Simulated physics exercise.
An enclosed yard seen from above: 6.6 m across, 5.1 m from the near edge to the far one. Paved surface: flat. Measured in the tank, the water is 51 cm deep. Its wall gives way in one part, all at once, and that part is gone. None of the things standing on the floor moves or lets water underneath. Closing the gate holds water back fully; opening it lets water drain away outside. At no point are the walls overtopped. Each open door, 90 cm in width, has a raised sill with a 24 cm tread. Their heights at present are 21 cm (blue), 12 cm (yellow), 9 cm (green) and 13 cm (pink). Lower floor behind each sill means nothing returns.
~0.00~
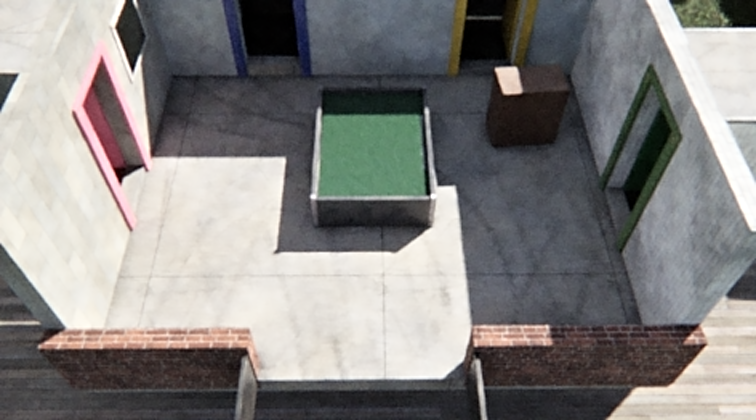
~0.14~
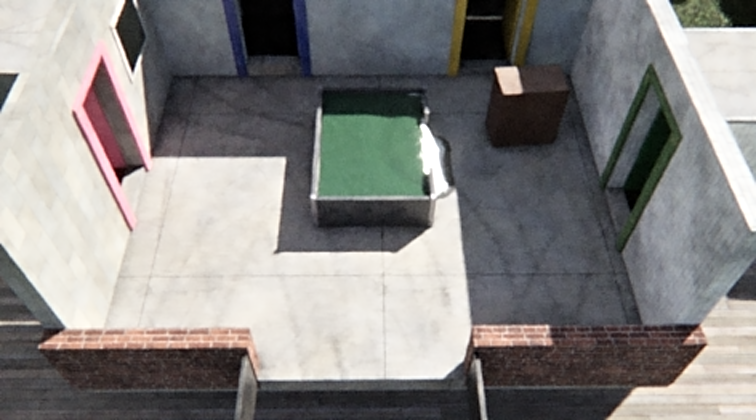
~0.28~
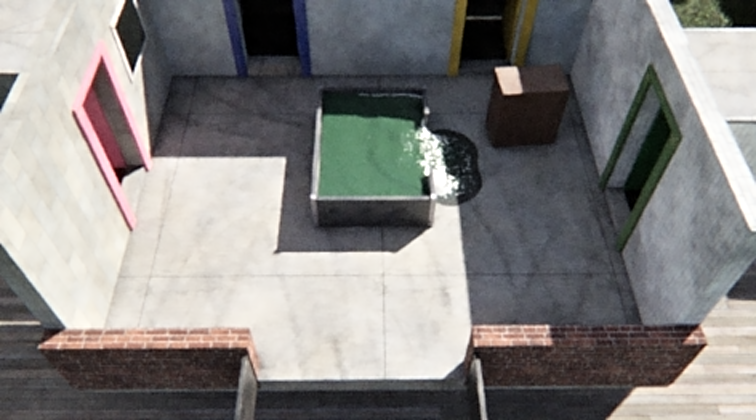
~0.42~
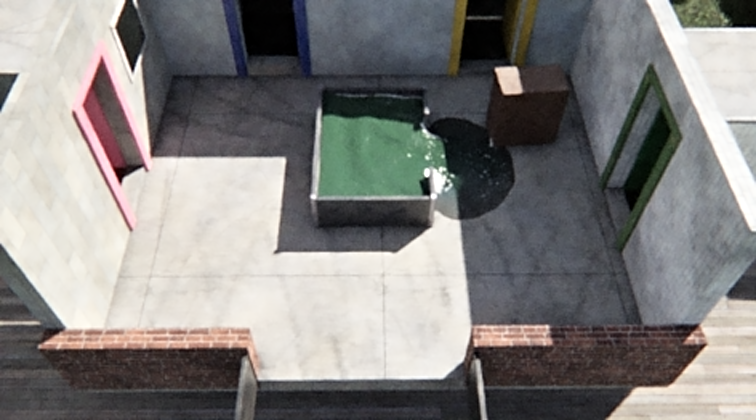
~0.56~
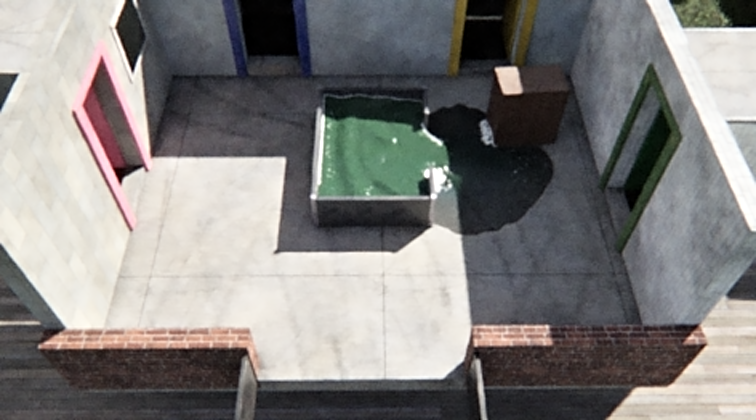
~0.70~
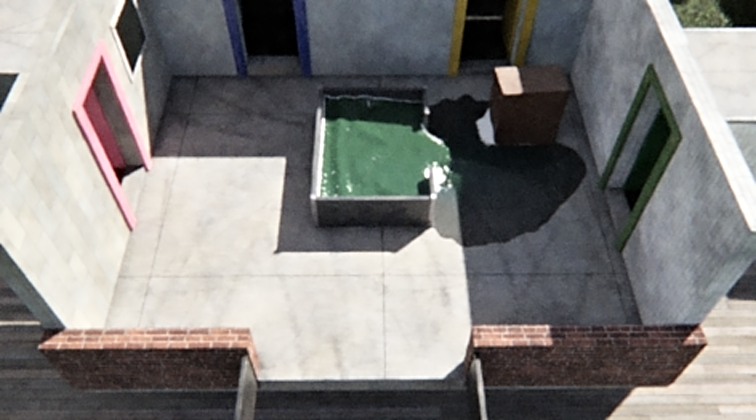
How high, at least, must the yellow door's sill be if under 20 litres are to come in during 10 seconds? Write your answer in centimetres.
I would say about 8 cm.
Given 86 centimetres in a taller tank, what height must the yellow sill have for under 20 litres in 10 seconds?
About 16 cm.
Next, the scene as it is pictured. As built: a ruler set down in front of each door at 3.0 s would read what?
Centimetres: Blue = 1, yellow = 10, green = 17, pink = 0.
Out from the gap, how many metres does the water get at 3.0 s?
3.8 m.
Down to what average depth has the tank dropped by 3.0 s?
I'd put it at some 22 centimetres on average.
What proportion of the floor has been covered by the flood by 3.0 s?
35 %.
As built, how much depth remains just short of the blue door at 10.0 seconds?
Some 4.0 cm.
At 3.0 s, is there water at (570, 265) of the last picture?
At that moment it's submerged.
After 1.4 s water covers 20 % of the floor, deepest (32 cm) near (587, 156); 5 cm at the yellow door, 0 litres in over its 12 cm sill.
After 3.0 s water covers 35 % of the floor, deepest (23 cm) near (640, 343); 10 cm at the yellow door, 3 litres in over its 12 cm sill.
After 10.0 s water covers 95 % of the floor, deepest (8 cm) near (120, 271); 4 cm at the yellow door, 3 litres in over its 12 cm sill.
At the yellow door as built, the water arrived by 1.3 s and peaked near 13 cm at 1.8 s.
With a sill of 6.5 cm, 38 litres would have come in within the 10 s; with 9 cm, 14 litres. So under 20 litres takes about 8 cm.
